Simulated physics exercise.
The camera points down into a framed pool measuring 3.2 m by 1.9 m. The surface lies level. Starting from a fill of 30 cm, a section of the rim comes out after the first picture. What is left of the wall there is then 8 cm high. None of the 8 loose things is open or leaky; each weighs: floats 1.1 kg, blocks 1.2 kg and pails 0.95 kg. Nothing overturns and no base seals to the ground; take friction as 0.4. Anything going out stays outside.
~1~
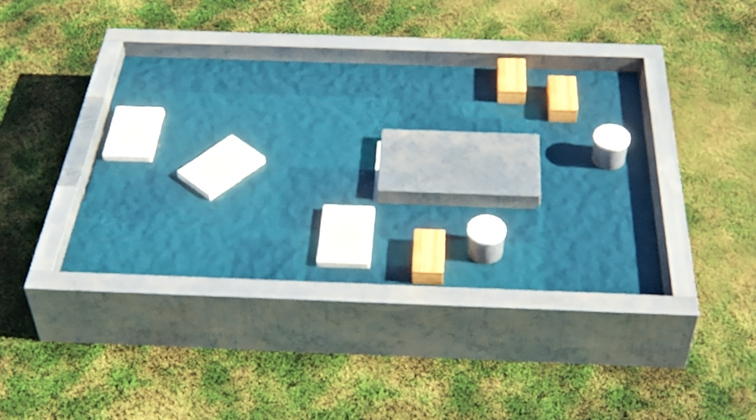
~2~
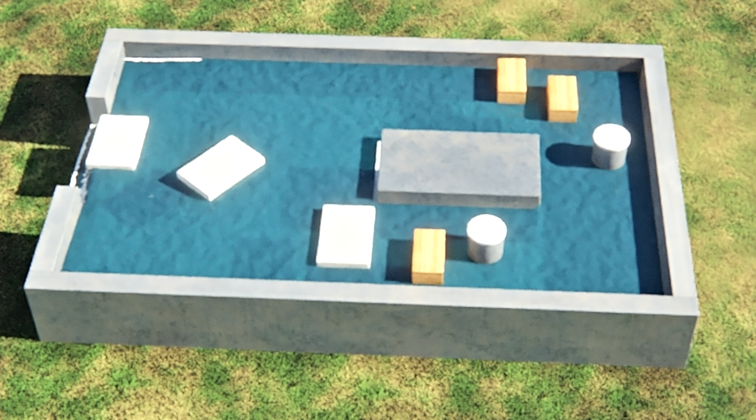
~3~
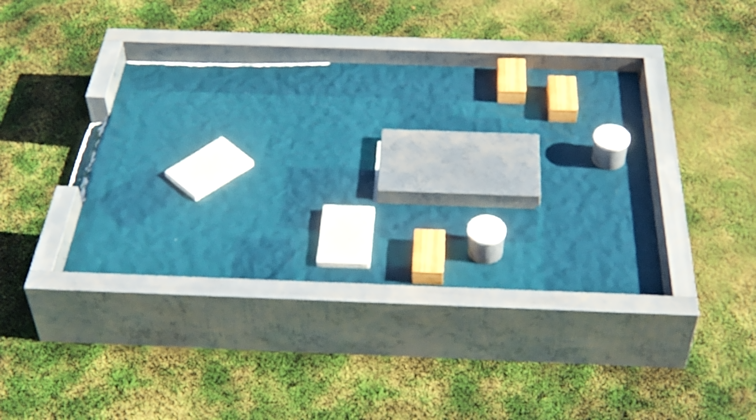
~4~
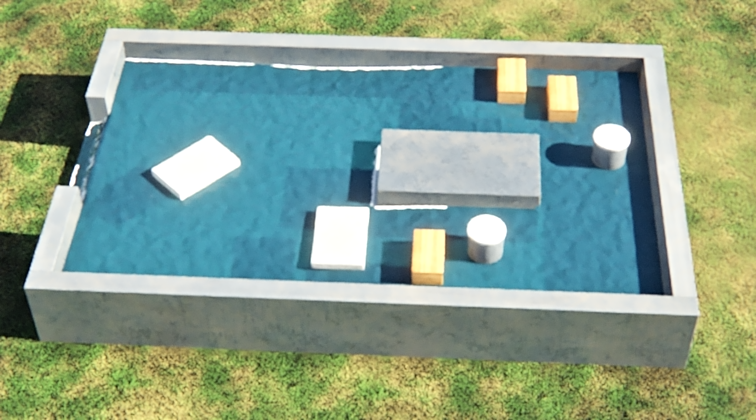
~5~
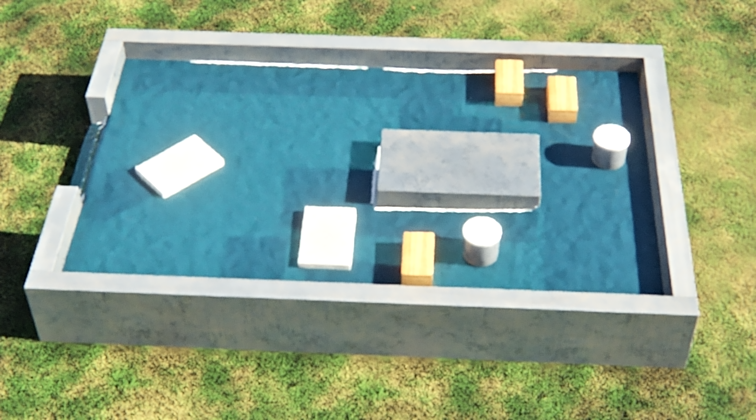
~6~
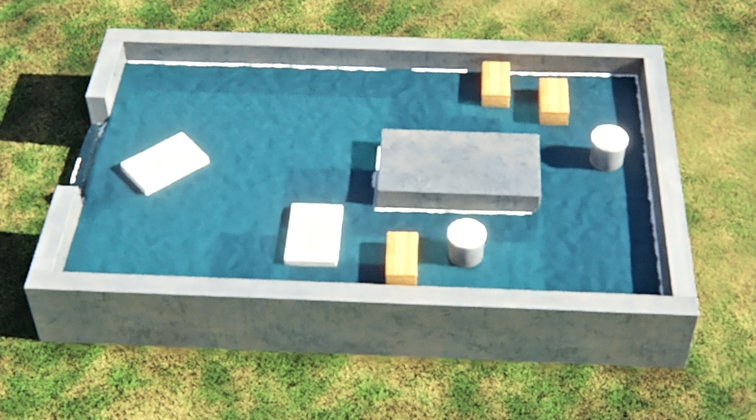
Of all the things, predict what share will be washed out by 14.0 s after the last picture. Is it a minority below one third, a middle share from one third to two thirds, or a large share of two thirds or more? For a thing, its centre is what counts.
A middle share.
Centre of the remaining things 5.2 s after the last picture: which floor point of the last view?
Roughly at (397, 208).
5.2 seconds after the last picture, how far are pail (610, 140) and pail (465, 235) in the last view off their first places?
In order: 5 cm and 60 cm.
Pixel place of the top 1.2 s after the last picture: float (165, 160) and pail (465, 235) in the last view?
They should sit about (93, 157) and (422, 233) in the last view.
Then, 1.2 s after the last picture 1 of 8 are out; 7 afloat.
Then, 5.2 s after the last picture 2 of 8 are out; 6 afloat.
Then, 10.0 s after the last picture 2 of 8 are out; 6 afloat.
Then, 14.0 s after the last picture 3 of 8 are out; 5 afloat.
